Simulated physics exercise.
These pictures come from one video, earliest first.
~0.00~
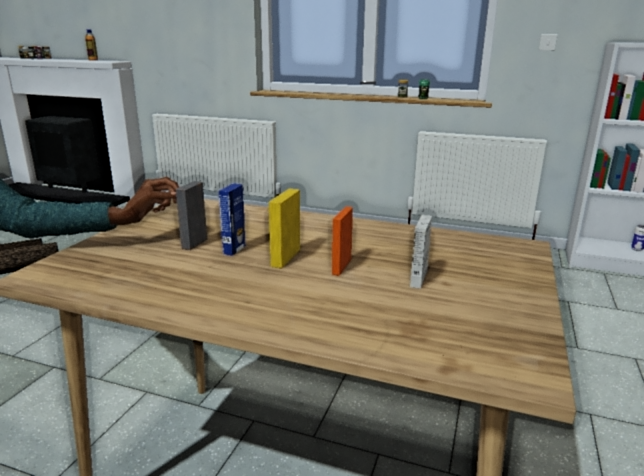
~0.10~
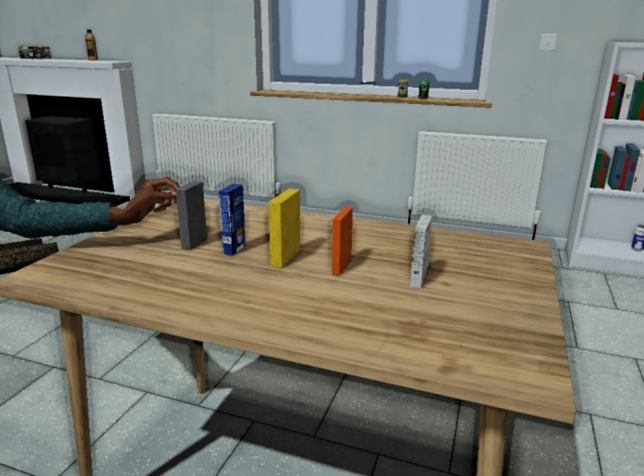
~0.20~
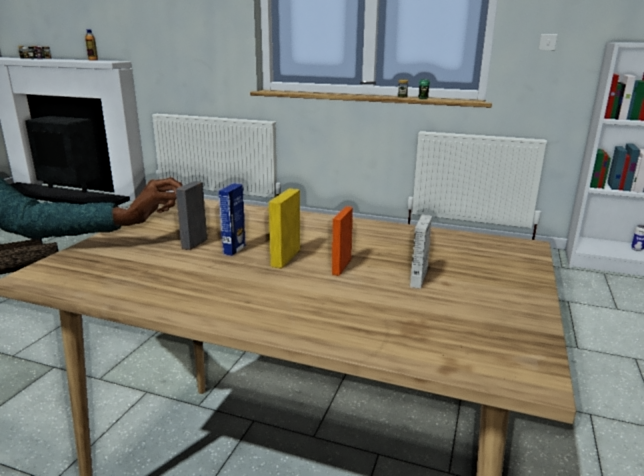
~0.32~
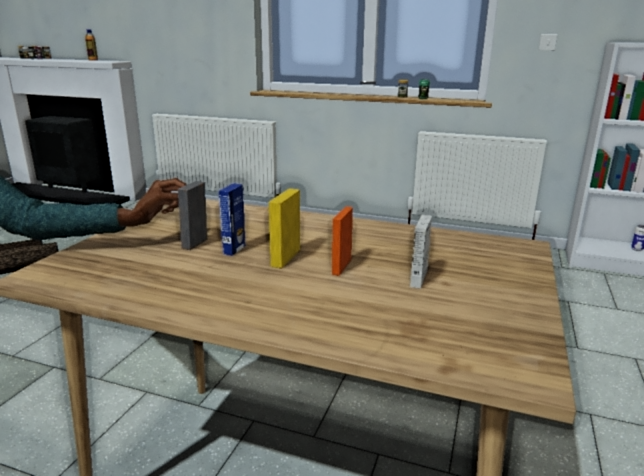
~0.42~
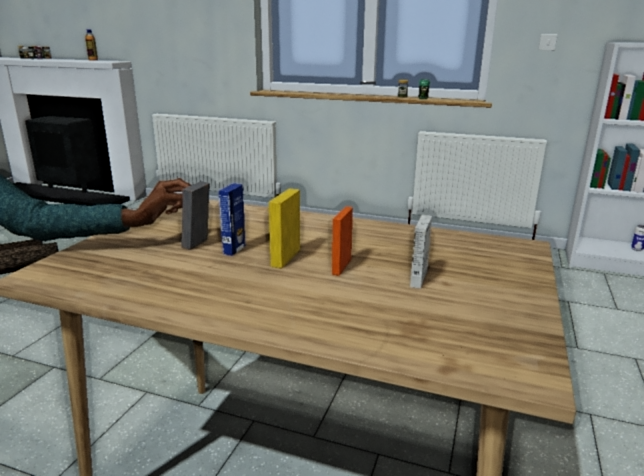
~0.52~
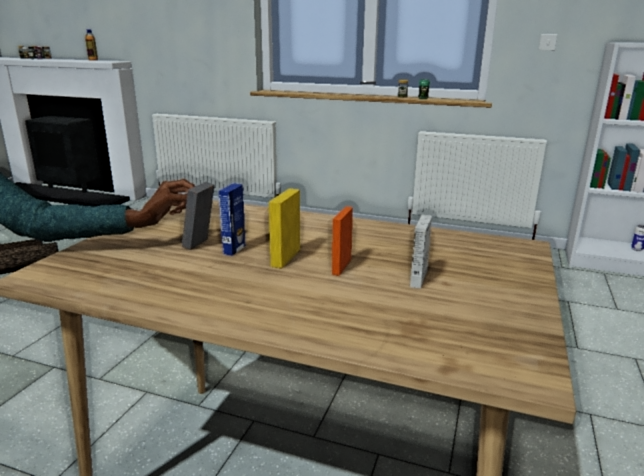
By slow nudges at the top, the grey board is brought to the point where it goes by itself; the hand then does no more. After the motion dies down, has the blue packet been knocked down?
Yes - yeah, it fails to hold on there.
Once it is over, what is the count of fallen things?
Count: 5.
After 0.92 s, grey board 73° over; blue packet turned 62° from how it was put near (264, 236); yellow board turned 29° from how it was put.
After 1.22 s, grey board 77° over; blue packet on its side near (269, 245); yellow board on its side; orange board on its side.
In the end (3.7 s), toppled on the table, yellow board, blue packet and orange board. At the end, from the last picture's camera, blue packet near (269, 245).
